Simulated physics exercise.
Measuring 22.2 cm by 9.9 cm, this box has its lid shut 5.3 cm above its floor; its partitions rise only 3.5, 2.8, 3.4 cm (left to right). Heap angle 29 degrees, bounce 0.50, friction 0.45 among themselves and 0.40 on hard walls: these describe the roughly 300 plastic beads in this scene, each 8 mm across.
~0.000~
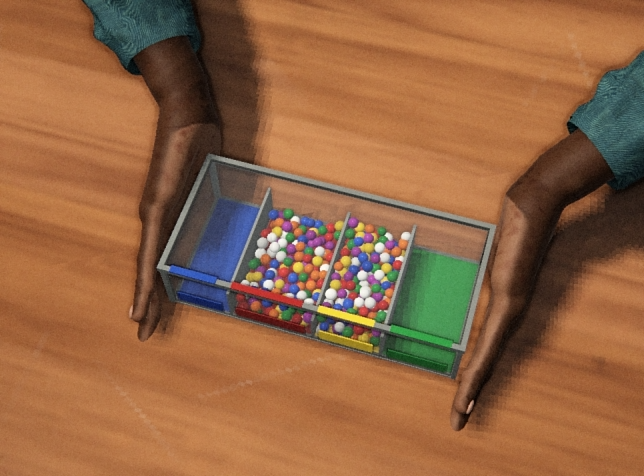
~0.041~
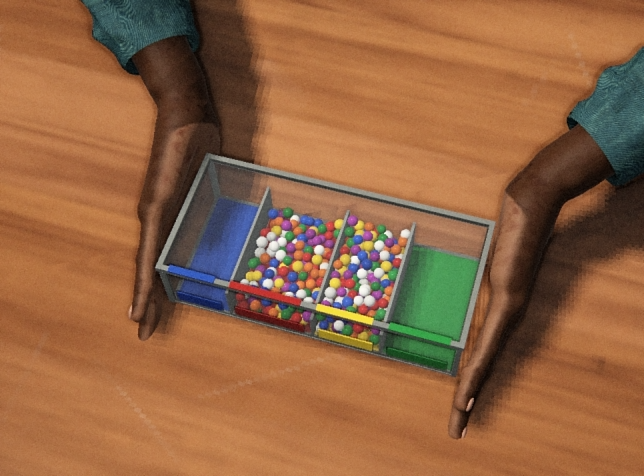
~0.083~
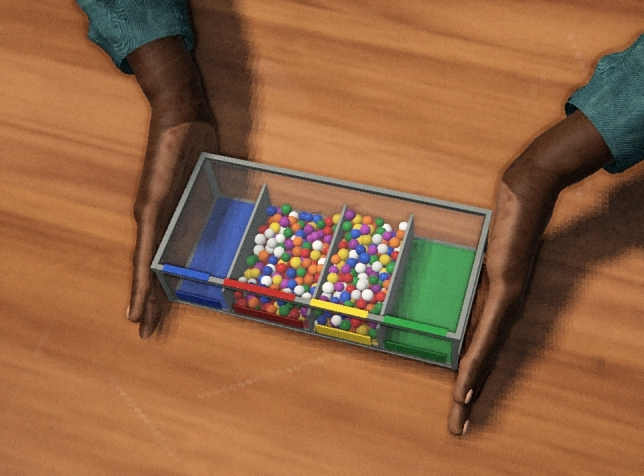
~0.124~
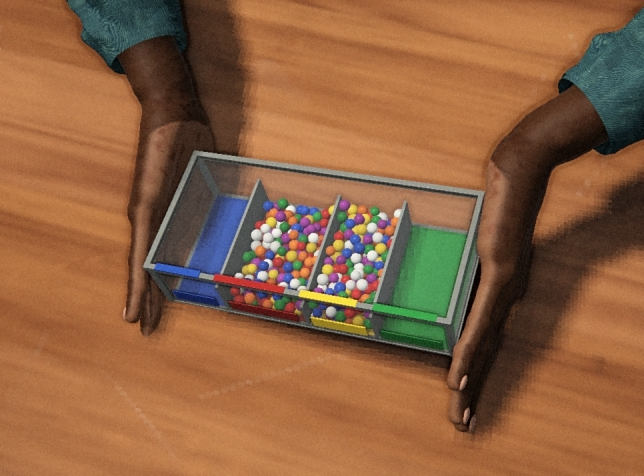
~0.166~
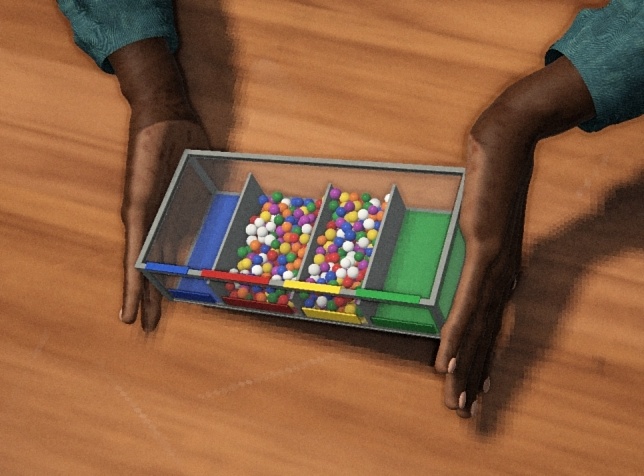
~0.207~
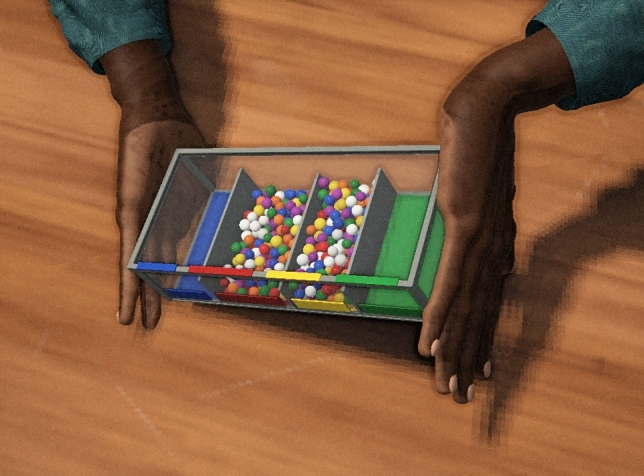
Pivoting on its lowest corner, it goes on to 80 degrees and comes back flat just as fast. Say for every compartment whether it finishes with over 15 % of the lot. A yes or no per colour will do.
Red: Yes. Blue: Yes. Green: No. Yellow: Yes.
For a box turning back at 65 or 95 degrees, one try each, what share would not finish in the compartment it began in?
About 20 and 65 per cent.
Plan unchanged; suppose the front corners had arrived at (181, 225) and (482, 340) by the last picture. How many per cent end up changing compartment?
In that case about 30 percent.
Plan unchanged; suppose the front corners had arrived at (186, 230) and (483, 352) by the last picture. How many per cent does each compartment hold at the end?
Red 25 %; blue 0 %; green 25 %; yellow 50 %.
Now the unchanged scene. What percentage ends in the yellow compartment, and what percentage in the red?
Yellow: 20; red: 50.
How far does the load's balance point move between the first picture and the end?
The balance point ends up some 4.5 centimetres from where it began.
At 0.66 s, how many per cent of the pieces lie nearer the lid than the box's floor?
40 %.
After 0.66 s, tilt 78 degrees; red 55 %, blue 5 %, yellow 40 %.
After 0.97 s, tilt 31 degrees; red 50 %, blue 30 %, yellow 20 %.
After 1.37 s, tilt 0 degrees; red 50 %, blue 30 %, yellow 20 %.
At rest (2.0 s), red 50 %, blue 30 %, green 0 %, yellow 20 %.
